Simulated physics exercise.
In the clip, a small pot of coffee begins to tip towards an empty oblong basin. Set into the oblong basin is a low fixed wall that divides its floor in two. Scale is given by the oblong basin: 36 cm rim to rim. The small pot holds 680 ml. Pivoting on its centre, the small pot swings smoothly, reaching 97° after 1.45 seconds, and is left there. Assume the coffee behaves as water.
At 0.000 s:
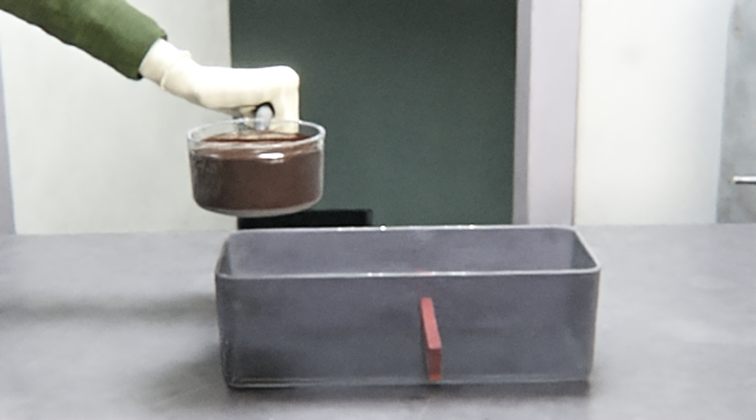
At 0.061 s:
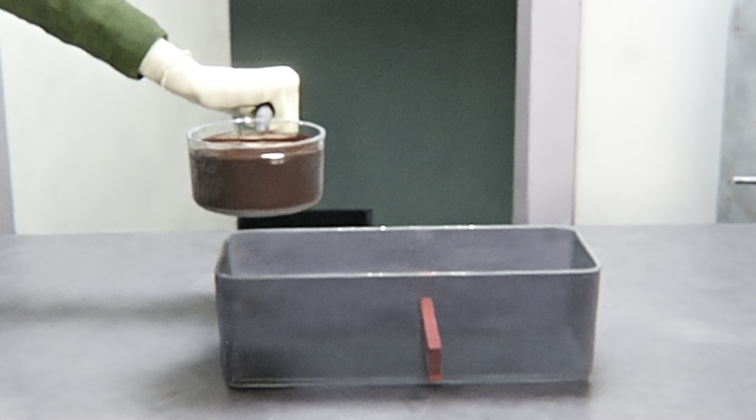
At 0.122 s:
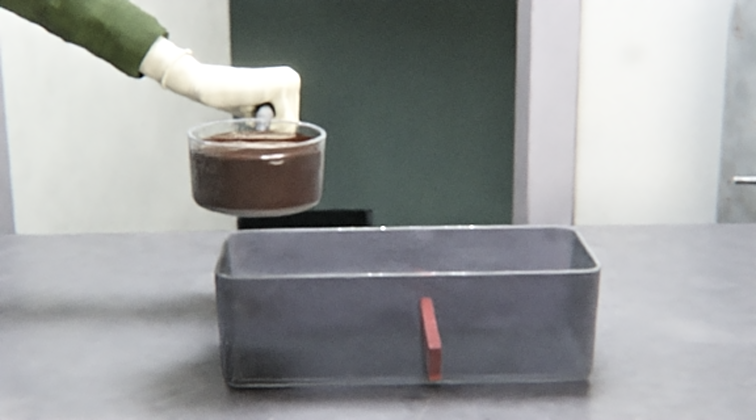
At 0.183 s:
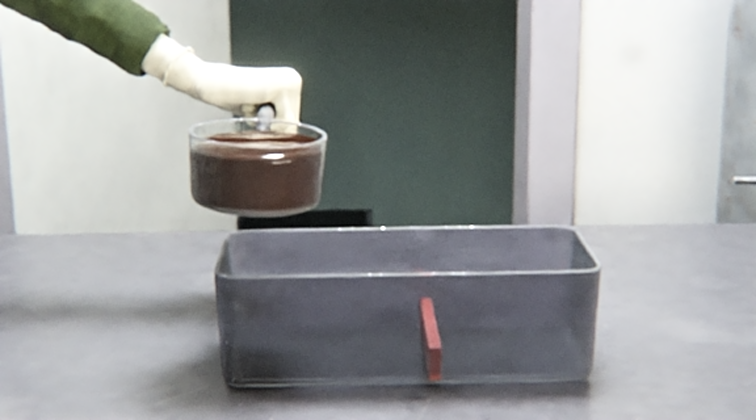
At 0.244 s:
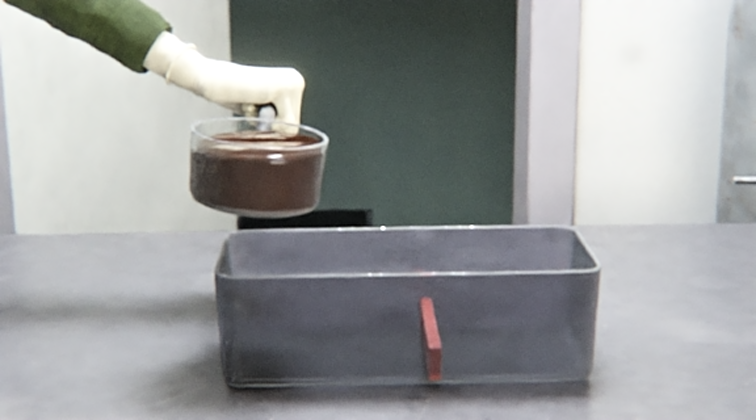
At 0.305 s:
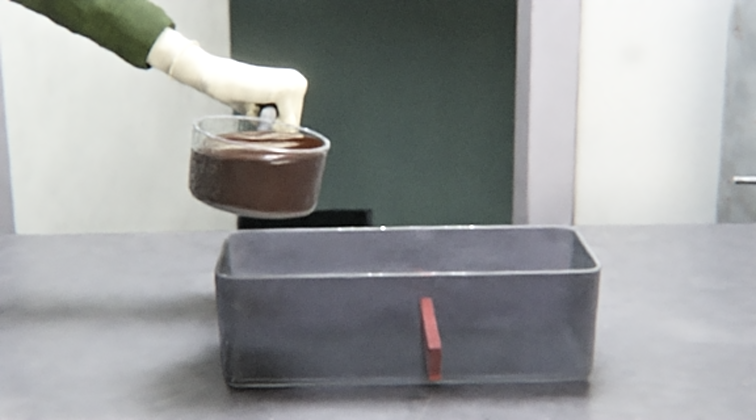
A grey tabletop stands before a dark green panel and pale walls, seen from the side and slightly above by a still camera. A hand in a cream glove with a green sleeve reaches in from the left, holding a clear round pot of dark brown coffee above an empty, clear oblong basin with a small red upright piece. The pot stays level at first, then tilts slightly and smoothly to the right.
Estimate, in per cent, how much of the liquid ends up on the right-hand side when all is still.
4 %.
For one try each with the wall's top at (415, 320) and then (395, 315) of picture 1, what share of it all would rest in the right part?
I'd say 10 percent on the first go, 40 percent on the next.
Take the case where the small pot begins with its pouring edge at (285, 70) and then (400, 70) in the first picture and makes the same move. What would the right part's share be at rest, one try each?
Roughly 10 per cent the first time and 85 per cent the second.
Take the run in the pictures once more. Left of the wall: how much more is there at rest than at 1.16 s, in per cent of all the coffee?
Near 18 percent, give or take.
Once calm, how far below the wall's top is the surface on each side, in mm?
Left about 12 mm, right about 34 mm.
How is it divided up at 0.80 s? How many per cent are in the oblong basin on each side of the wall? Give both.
About 18 left, 0 right.
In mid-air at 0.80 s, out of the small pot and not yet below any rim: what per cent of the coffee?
20 %.
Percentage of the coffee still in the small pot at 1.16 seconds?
About 14 percent.
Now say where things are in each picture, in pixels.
The first frame shows tilt 0°; pouring edge (323, 134); surface from (192, 143) to (321, 141); the oblong basin's rim runs from (222, 255) to (587, 249); the wall's top is at (430, 323).
The second frame shows tilt 0°; pouring edge (323, 135); surface from (192, 143) to (321, 142).
The third frame shows tilt 2°; pouring edge (324, 136); surface from (193, 144) to (321, 142).
The fourth frame shows tilt 4°; pouring edge (325, 138); surface from (193, 143) to (323, 143).
The fifth frame shows tilt 7°; pouring edge (326, 142); surface from (195, 144) to (324, 144).
The sixth frame shows tilt 10°; pouring edge (328, 146); surface from (195, 144) to (326, 143).
By 0.80 s the tilt is 56° and 61 per cent is still to pour, 19 is left of the wall and 0 right of it.
By 1.16 s the tilt is 88° and 14 per cent is still to pour, 78 is left of the wall and 2 right of it.
By 1.54 s the tilt is 97° and 1 per cent is still to pour, 94 is left of the wall and 3 right of it.
By 1.95 s the tilt is 97° and 0 per cent is still to pour, 96 is left of the wall and 3 right of it.
At rest 96 per cent lies left of the wall, 4 right of it and 0 outside.
